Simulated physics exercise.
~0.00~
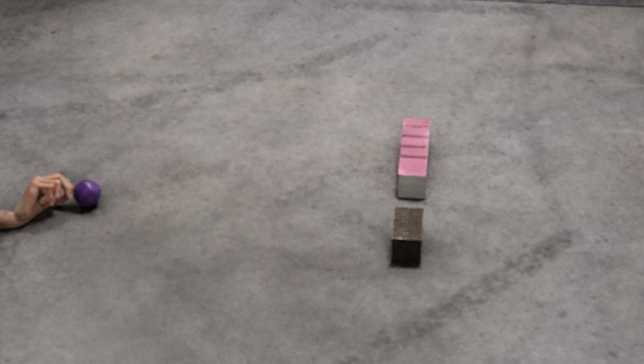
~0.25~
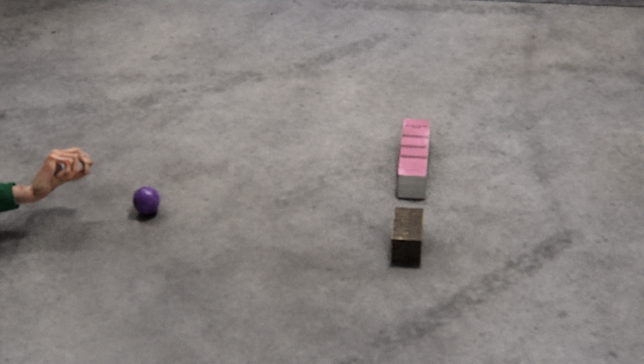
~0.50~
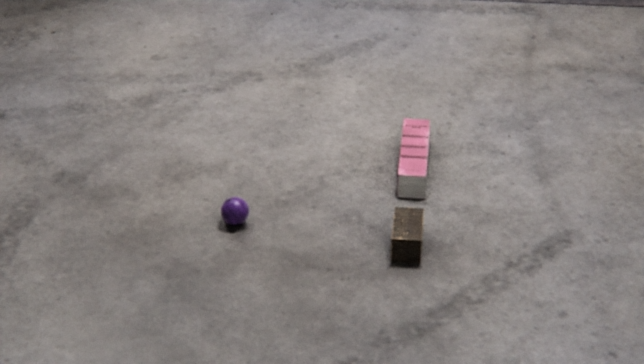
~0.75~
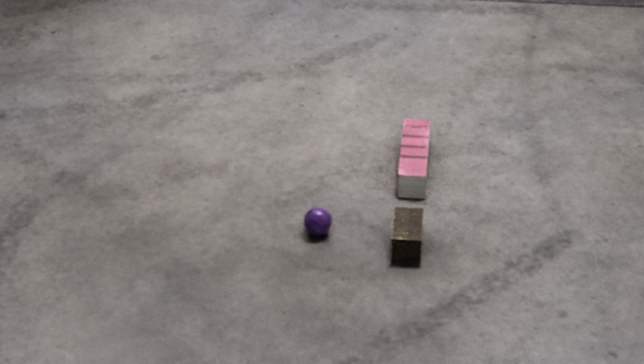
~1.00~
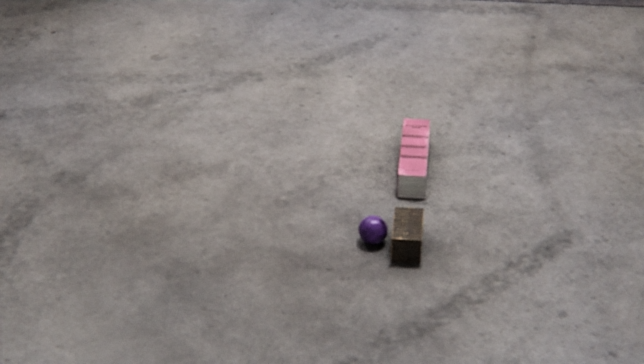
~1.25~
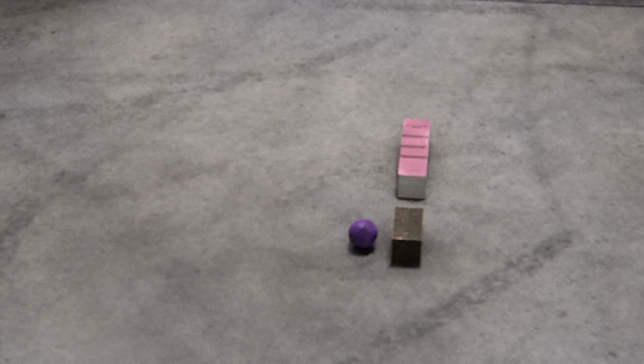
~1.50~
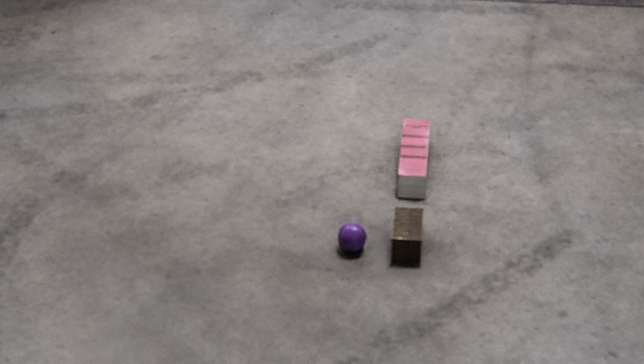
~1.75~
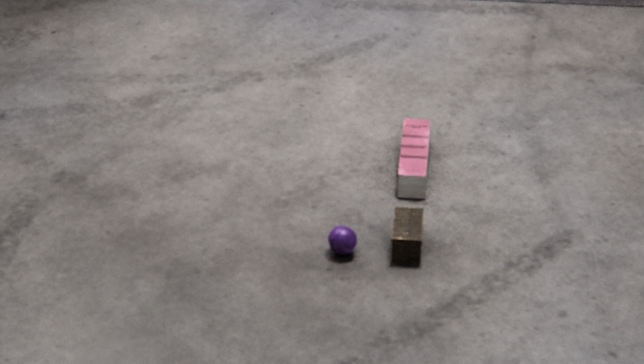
On a grey concrete floor, a hand let go of a round purple thing and drew back as it rolled right toward a pink block and a dark one. It hit the dark block and bounced back a little to the left.
